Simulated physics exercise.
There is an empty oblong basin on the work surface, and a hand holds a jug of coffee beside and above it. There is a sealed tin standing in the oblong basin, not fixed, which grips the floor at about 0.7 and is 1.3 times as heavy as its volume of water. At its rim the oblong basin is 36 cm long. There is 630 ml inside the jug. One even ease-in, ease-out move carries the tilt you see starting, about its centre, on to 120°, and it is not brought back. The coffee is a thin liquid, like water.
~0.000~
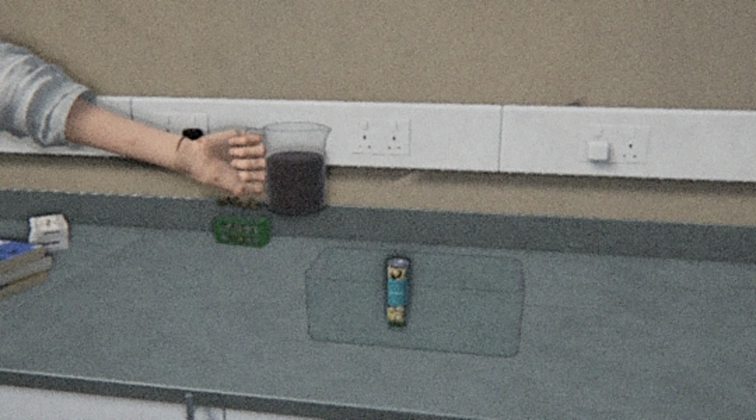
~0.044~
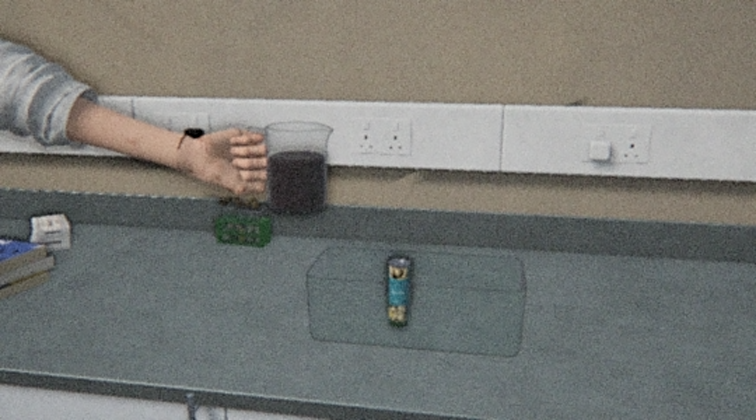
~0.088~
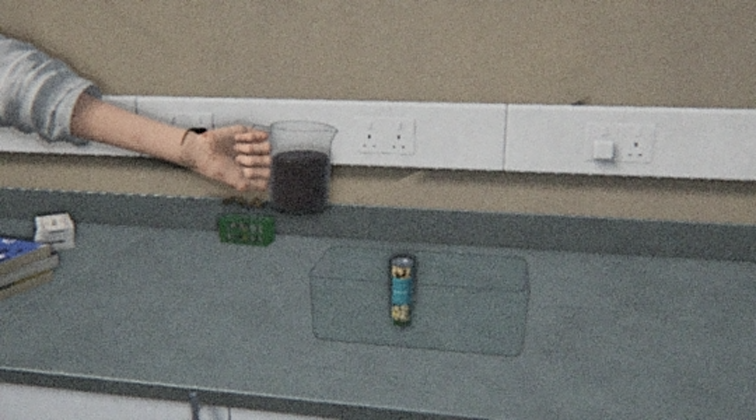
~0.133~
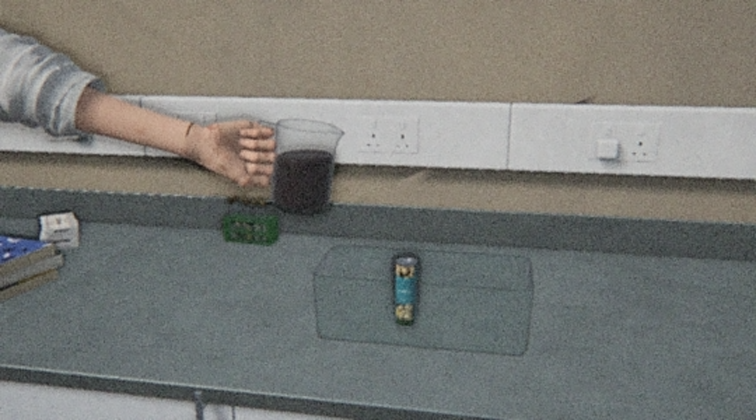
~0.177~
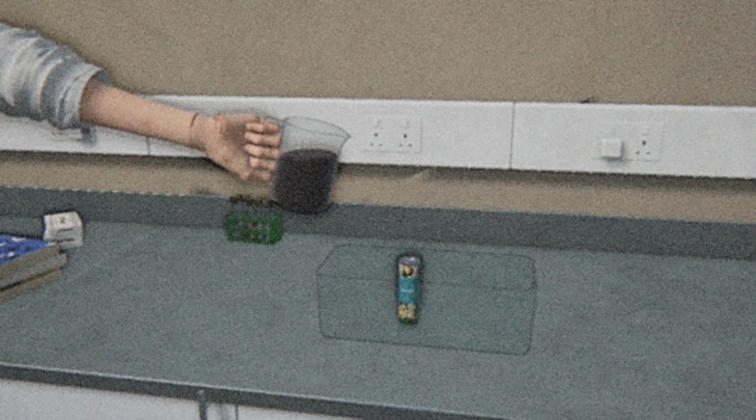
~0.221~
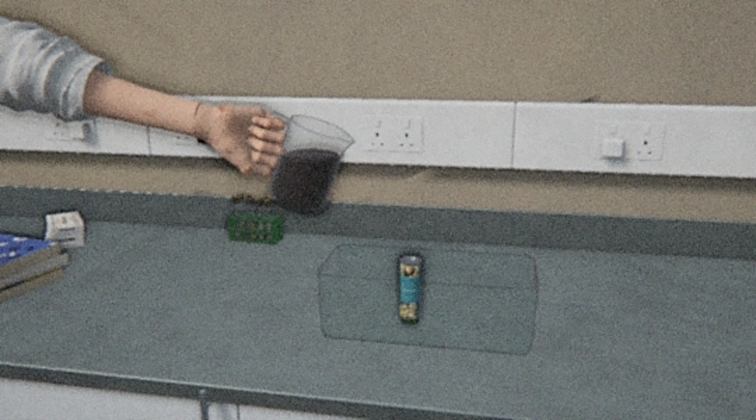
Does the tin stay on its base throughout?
Yes, it stays on its base.
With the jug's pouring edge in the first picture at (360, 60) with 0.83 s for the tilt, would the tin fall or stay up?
After that, the tin stays vertical.
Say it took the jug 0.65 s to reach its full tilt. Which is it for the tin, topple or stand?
Holds steady.
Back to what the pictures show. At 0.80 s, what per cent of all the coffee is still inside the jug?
Roughly 18 percent remains.
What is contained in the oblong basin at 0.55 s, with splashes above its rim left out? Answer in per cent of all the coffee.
Near 0 in a hundred.
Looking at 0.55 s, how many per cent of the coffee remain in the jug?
Fraction remaining: Approx. 84 per cent.
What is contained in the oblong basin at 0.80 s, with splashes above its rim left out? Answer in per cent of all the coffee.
58 per cent or thereabouts.
By 0.55 s the tilt is 90° and 84 per cent is still to pour; the tin stands where it began.
By 0.80 s the tilt is 120° and 18 per cent is still to pour; the tin stands where it began.
By 1.05 s the tilt is 120° and 0 per cent is still to pour; the tin stands where it began.
By 1.33 s the tilt is 120° and 0 per cent is still to pour; the tin stands where it began.
At rest the tin stands where it began.
